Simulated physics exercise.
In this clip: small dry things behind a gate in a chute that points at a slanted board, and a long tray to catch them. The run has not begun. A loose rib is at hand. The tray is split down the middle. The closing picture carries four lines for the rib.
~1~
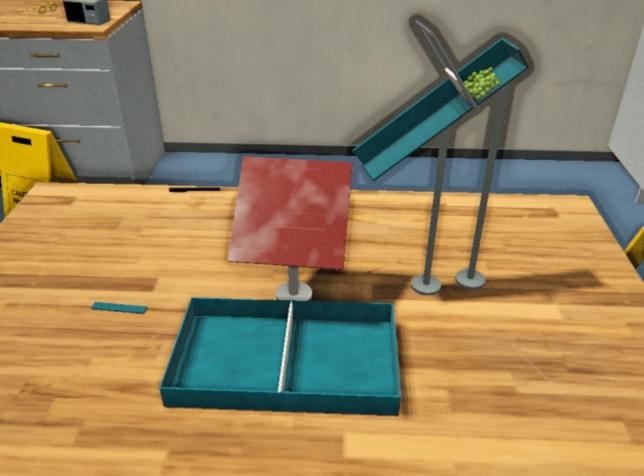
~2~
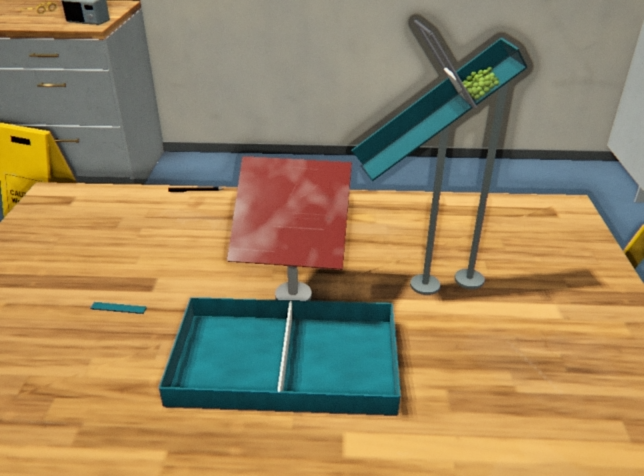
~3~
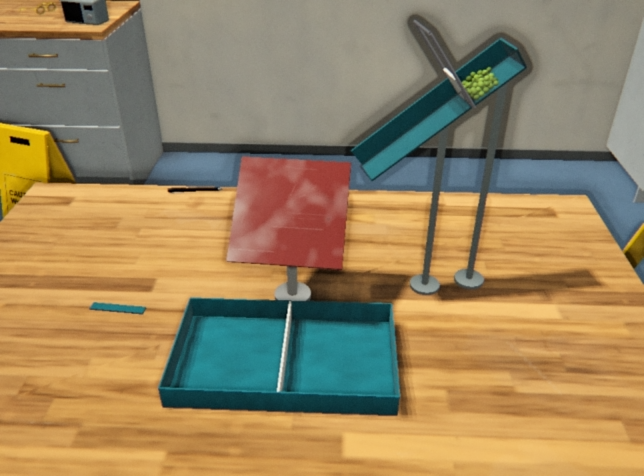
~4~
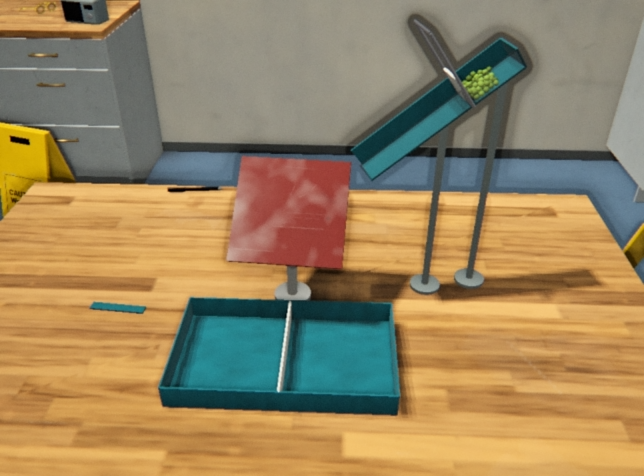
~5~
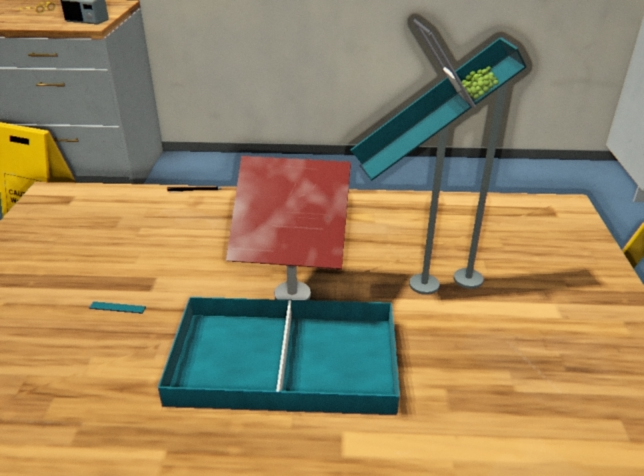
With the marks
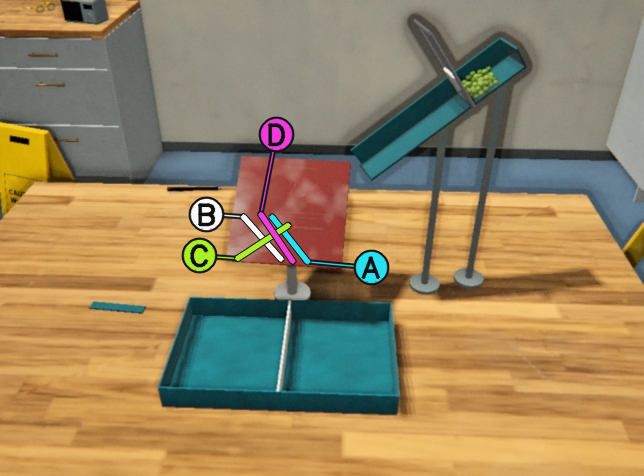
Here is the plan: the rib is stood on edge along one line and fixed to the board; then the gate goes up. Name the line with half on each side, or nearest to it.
The best line is B.
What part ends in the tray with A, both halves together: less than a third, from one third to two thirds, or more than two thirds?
Line A gives more than two thirds.
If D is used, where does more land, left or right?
Right.
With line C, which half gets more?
More lands on the left.
On the marked copy, line A from (272, 216) to (307, 261); line B from (243, 216) to (281, 259); line C from (288, 225) to (237, 258); line D from (260, 214) to (292, 261).
With A, of what is caught, about a tenth in the left half, almost all in the right.
With B, of what is caught, roughly half in the left half, roughly half in the right.
With C, of what is caught, almost all in the left half, about a tenth in the right.
With D, of what is caught, about a tenth in the left half, the larger part in the right.
